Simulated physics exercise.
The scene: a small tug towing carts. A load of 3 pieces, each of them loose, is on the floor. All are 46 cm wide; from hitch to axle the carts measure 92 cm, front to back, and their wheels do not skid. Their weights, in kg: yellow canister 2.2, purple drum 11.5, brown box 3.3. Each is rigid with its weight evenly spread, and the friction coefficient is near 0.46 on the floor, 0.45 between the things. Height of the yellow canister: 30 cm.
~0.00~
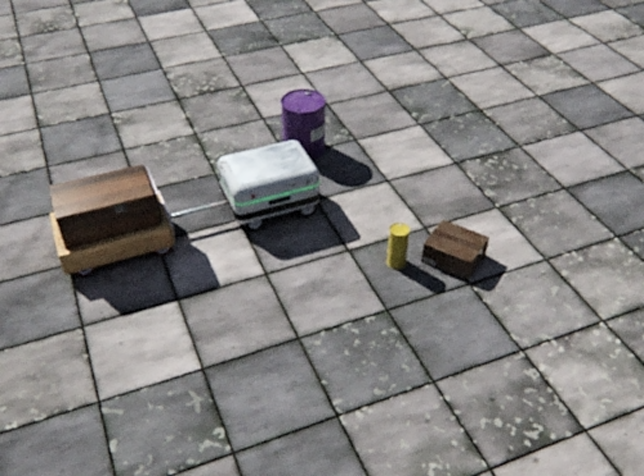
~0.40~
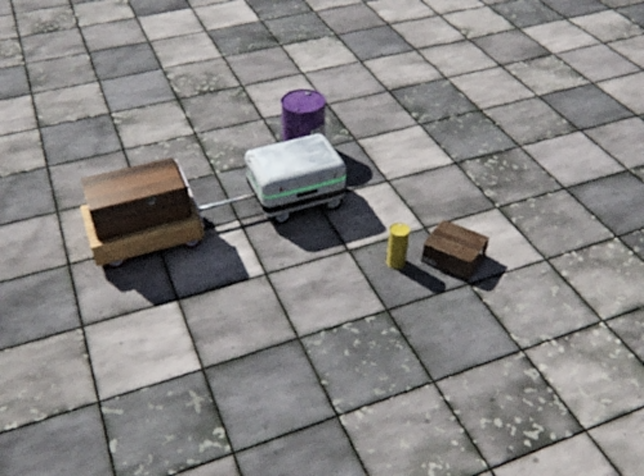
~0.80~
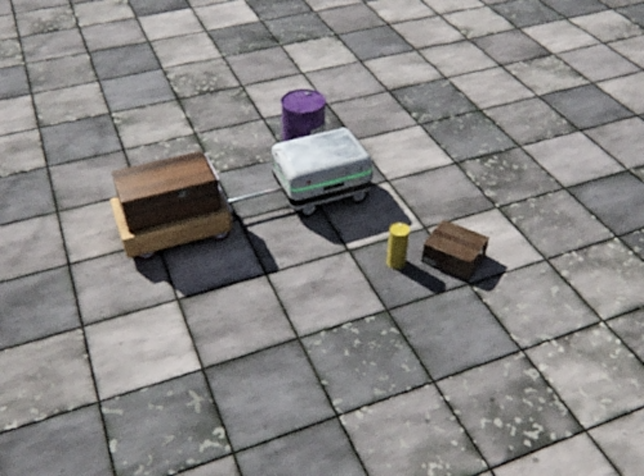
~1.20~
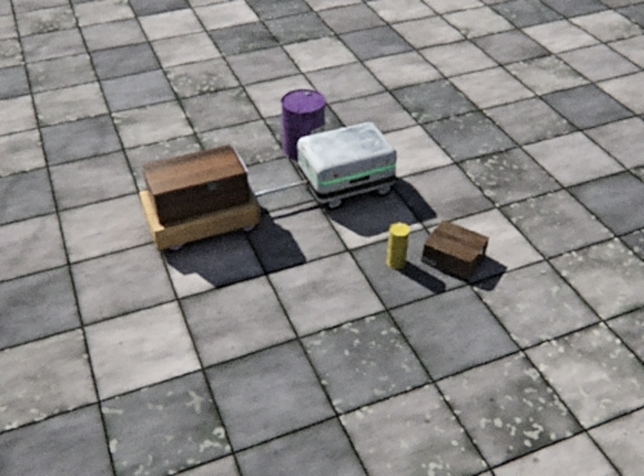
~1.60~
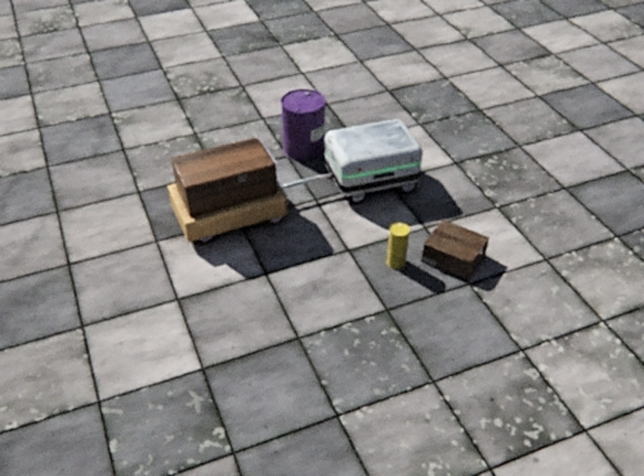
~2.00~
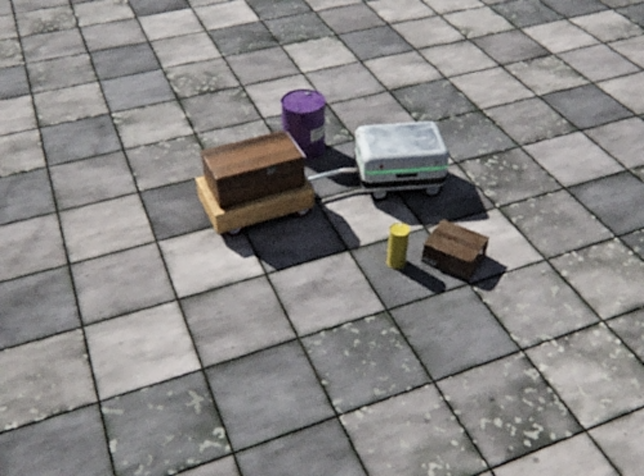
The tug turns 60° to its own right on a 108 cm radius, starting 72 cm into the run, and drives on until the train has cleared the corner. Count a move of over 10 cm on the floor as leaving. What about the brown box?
The brown box stays put.
Around 2.70 s, tug 138 cm along.
Around 3.90 s, tug 199 cm along.
Around 5.00 s, tug 255 cm along.
Around 6.30 s, tug 321 cm along.
Finally (7.6 s), all 3 still in place (within 10 cm). Final places as that camera would see them, brown box near (455, 249).
